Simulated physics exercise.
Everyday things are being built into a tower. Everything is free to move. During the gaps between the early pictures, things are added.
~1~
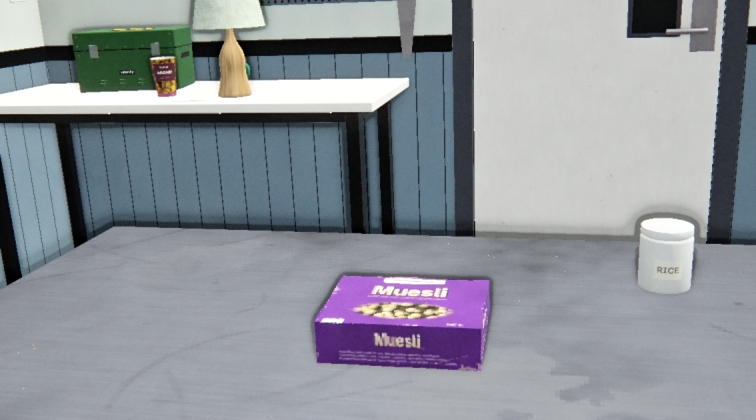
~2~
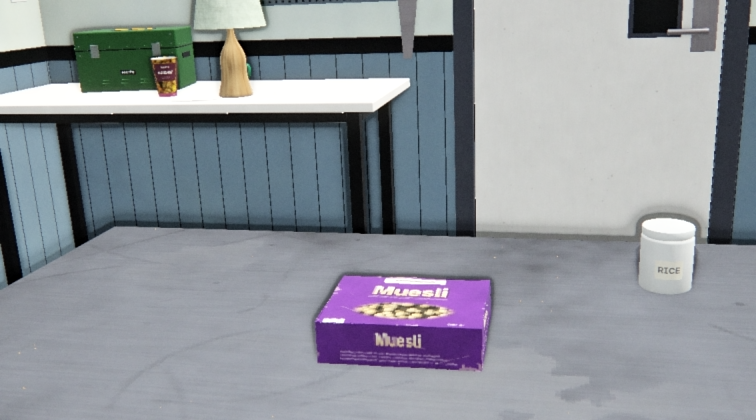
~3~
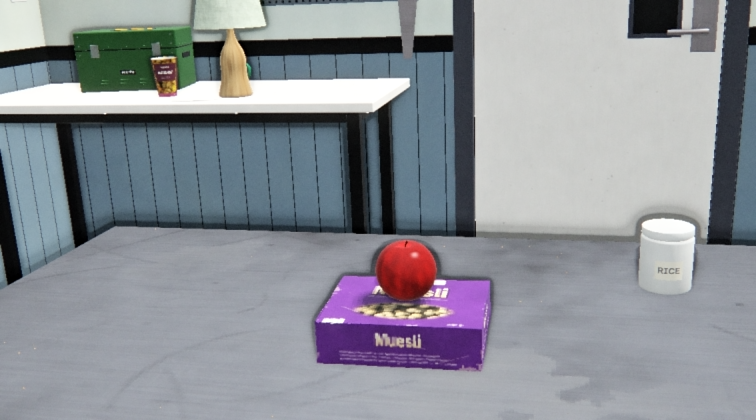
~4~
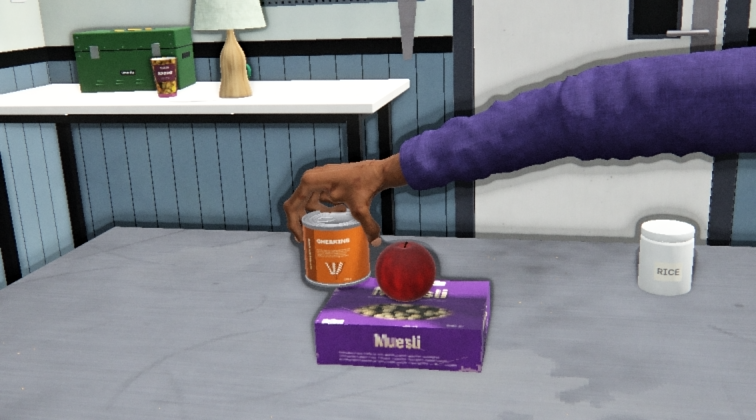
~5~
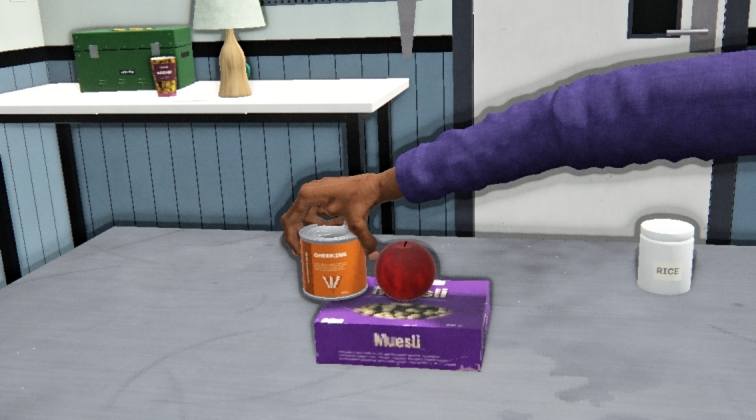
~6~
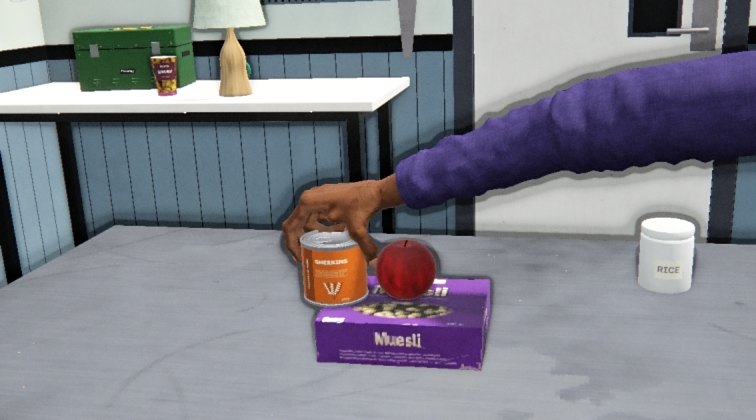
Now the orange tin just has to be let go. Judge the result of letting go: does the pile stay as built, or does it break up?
The pile bears the load.
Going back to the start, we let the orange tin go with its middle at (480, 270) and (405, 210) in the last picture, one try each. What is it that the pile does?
Case 1: Stable. Case 2: Collapse.
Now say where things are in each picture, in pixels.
In the first picture, the last thing is not in view yet.
In the second picture, the last thing is not in view yet; purple packet (408, 320).
In the third picture, the last thing is not in view yet; white jar (666, 256).
In the fourth picture, still above its spot; orange tin (337, 247); red apple (405, 271).
In the fifth picture, still above its spot; orange tin (334, 260); purple packet (407, 320).
In the sixth picture, set down, still held; orange tin (335, 266); white jar (666, 255).
Then, 0.30 s after the last picture, nothing has stirred.
Then, 0.70 s after the last picture, orange tin resting near (335, 267).
At rest, all 4 in place. Seen from the same camera at the end, orange tin near (335, 267). The pile holds.
